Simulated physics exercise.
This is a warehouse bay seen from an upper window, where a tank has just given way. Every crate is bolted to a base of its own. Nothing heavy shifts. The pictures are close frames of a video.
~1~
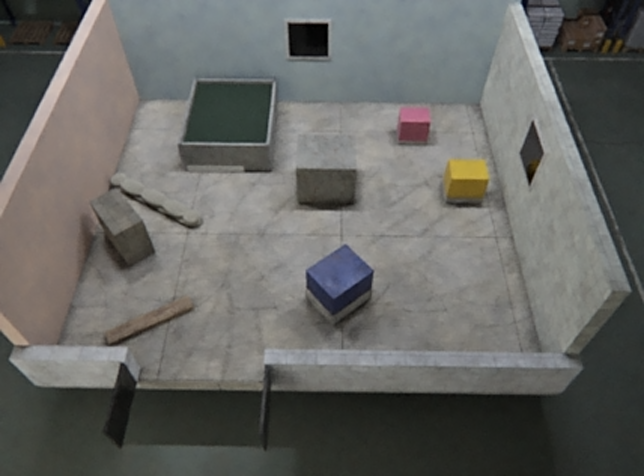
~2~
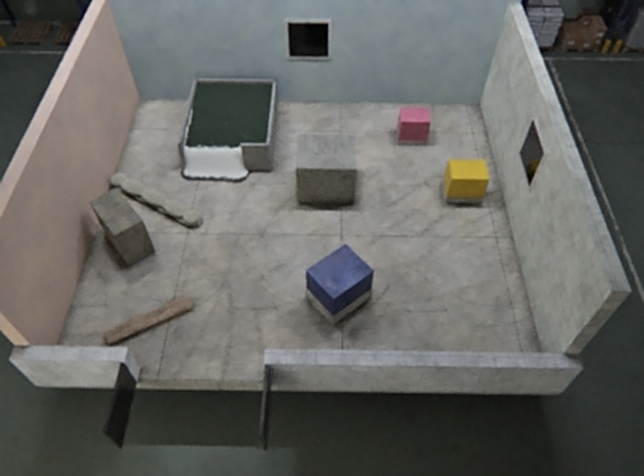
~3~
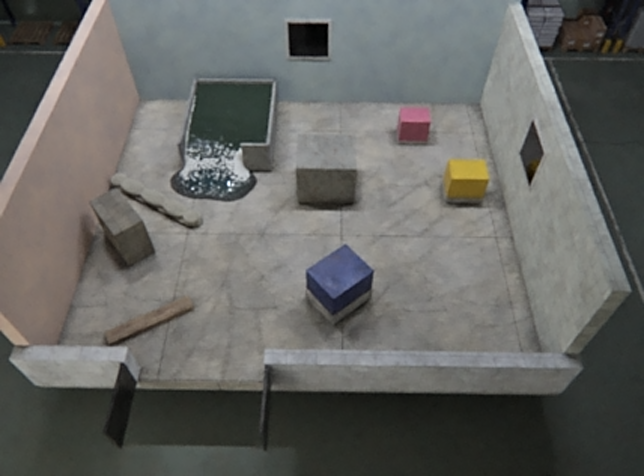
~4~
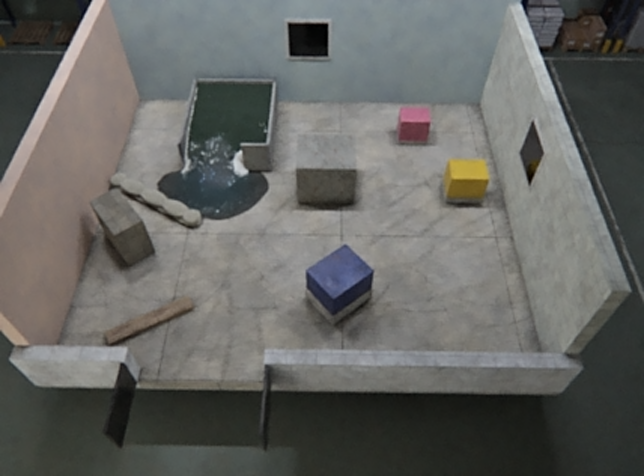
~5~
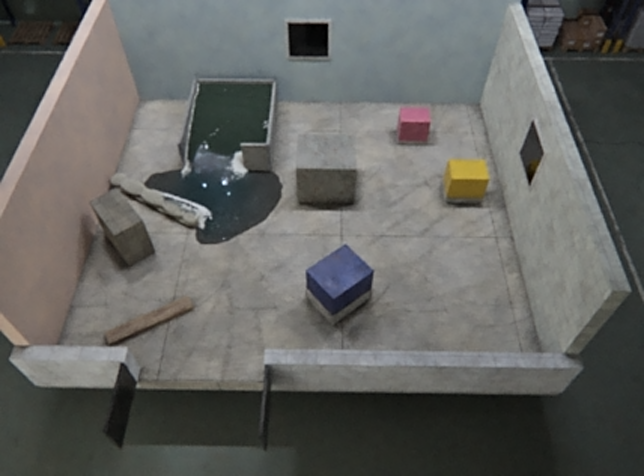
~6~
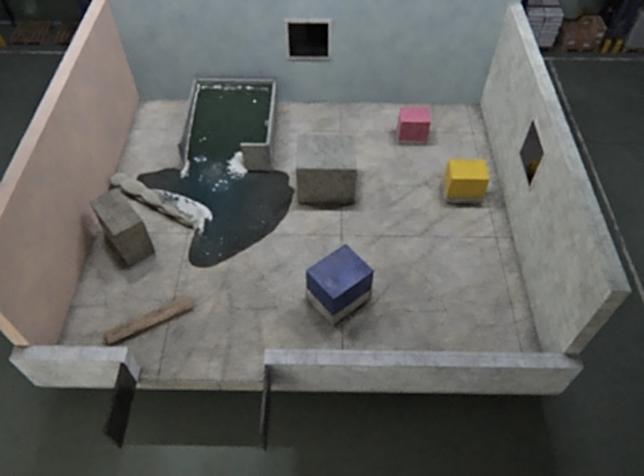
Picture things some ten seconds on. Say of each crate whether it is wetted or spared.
The blue crate is spared, the yellow crate is spared, the pink crate is spared.
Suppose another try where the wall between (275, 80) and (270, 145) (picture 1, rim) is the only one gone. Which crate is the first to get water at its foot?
The pink crate, by my reading.
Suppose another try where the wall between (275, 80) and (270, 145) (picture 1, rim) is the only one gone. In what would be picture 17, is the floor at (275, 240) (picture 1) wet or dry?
I'd say it's soaked there.
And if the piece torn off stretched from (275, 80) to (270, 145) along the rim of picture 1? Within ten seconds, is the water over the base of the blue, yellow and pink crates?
The blue crate is not reached; the yellow crate is reached; the pink crate is reached.
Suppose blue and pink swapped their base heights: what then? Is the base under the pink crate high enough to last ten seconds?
Outcome, pink crate: Not reached.
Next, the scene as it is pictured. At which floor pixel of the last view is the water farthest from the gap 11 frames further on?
I'd say around (336, 370).
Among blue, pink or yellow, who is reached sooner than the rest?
It's the blue one.
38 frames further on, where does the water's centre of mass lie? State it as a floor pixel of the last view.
Around pixel (259, 209).
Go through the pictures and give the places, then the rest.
The first frame shows the open tank at (230, 113) is whole and still.
In the second frame, water pours out at (214, 159) and has run to (245, 177).
In the third frame, the front is at (239, 196), out from the gap at (215, 161).
In the fourth frame, the front is at (227, 216), out from the gap at (215, 162).
In the fifth frame, the front is at (217, 239), out from the gap at (215, 162).
In the sixth frame, the front is at (211, 262), out from the gap at (215, 162).
A moment on, water covers 20 % of the floor; the blue crate not reached, the yellow crate not reached, the pink crate not reached.
Next, water covers 35 % of the floor; the blue crate water round its plinth, the yellow crate not reached, the pink crate not reached.
Then, water covers 50 % of the floor; the blue crate water round its plinth, the yellow crate not reached, the pink crate not reached.
Later, water covers 70 % of the floor; the blue crate water round its plinth, the yellow crate water round its plinth, the pink crate not reached.
In the end, water covers 85 % of the floor; the blue crate stayed above the water, the yellow crate stayed above the water, the pink crate stayed above the water.
